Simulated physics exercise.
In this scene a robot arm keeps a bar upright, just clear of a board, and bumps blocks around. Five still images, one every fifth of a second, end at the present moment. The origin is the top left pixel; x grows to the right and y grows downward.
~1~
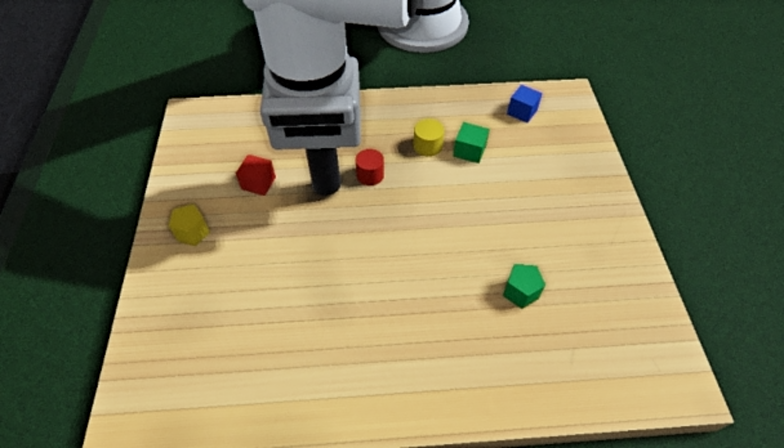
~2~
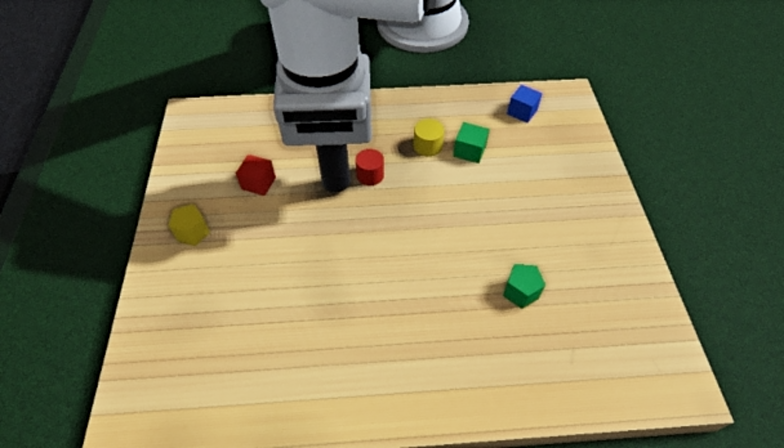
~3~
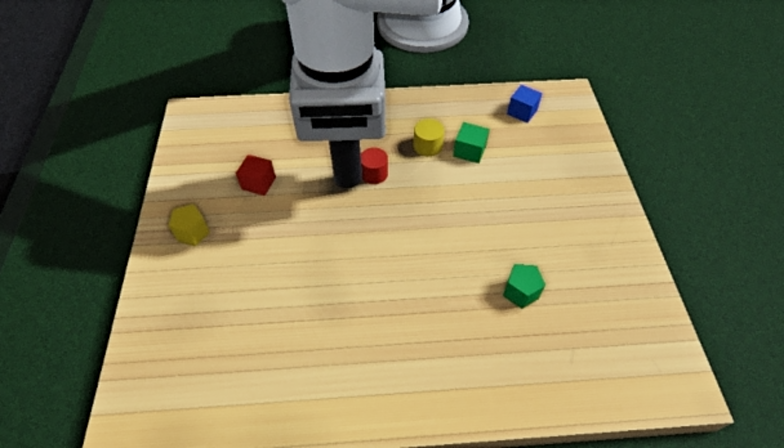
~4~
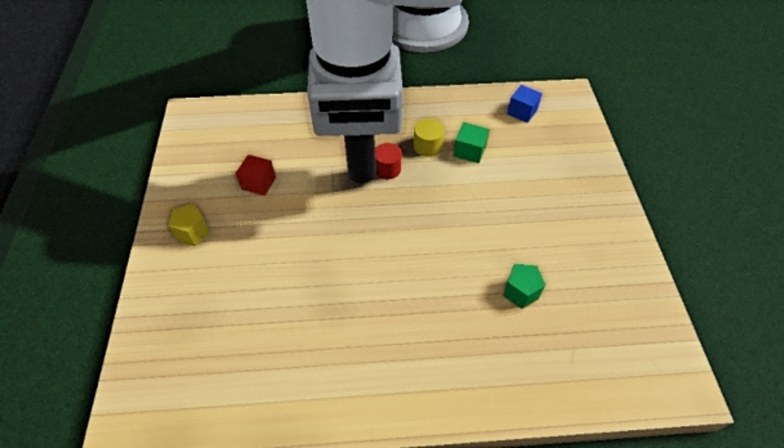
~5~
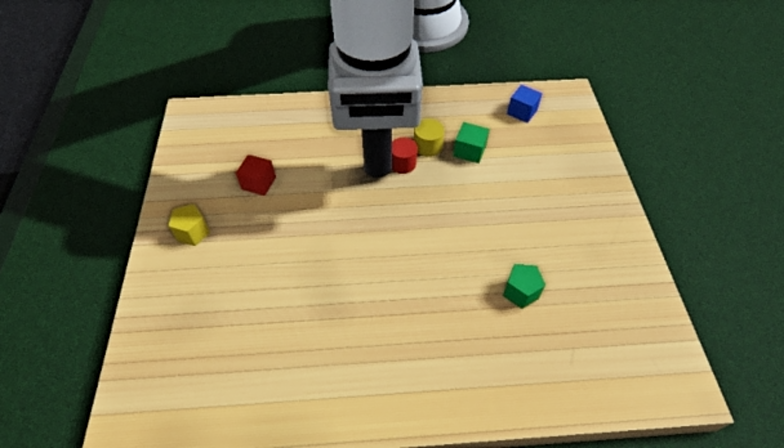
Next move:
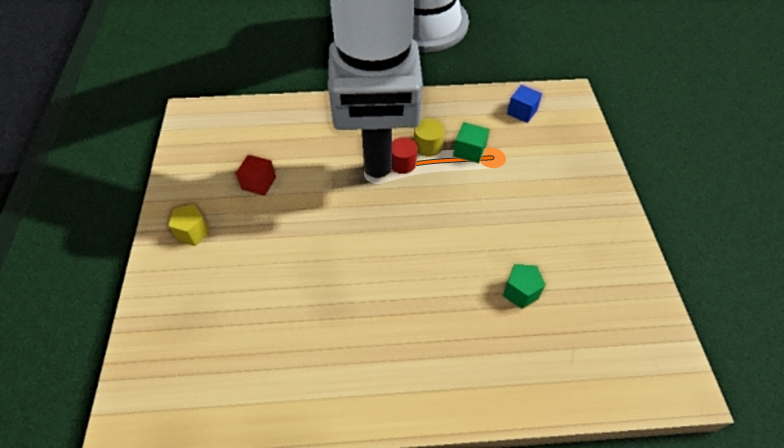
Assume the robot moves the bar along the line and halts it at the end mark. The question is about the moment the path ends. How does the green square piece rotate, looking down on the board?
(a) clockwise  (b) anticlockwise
b: Anticlockwise.
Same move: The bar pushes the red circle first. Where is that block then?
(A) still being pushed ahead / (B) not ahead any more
A (still being pushed ahead)
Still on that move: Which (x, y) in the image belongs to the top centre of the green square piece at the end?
It is going to be at (533, 117).
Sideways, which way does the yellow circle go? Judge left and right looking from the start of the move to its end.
Seen from start to end, it moves left.
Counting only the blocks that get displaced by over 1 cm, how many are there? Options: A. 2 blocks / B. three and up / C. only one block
Letter B.
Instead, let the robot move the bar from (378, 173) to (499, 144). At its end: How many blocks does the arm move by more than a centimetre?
Counting only shifts above 1 cm, I get three or more blocks.
Drawn move, from (378, 173) through (415, 164) and (454, 160) to (492, 158).
The first path, step by step. One third of the way, bar at (416, 158); red circle at (443, 139); yellow circle at (447, 119).
Two thirds of the way, bar at (455, 154); red circle at (484, 139); yellow circle at (449, 117); green square piece at (506, 128), turned 60° anticlockwise.
At the end, bar at (493, 152); red circle at (520, 133); yellow circle at (449, 117); green square piece at (533, 117), turned 85° anticlockwise.
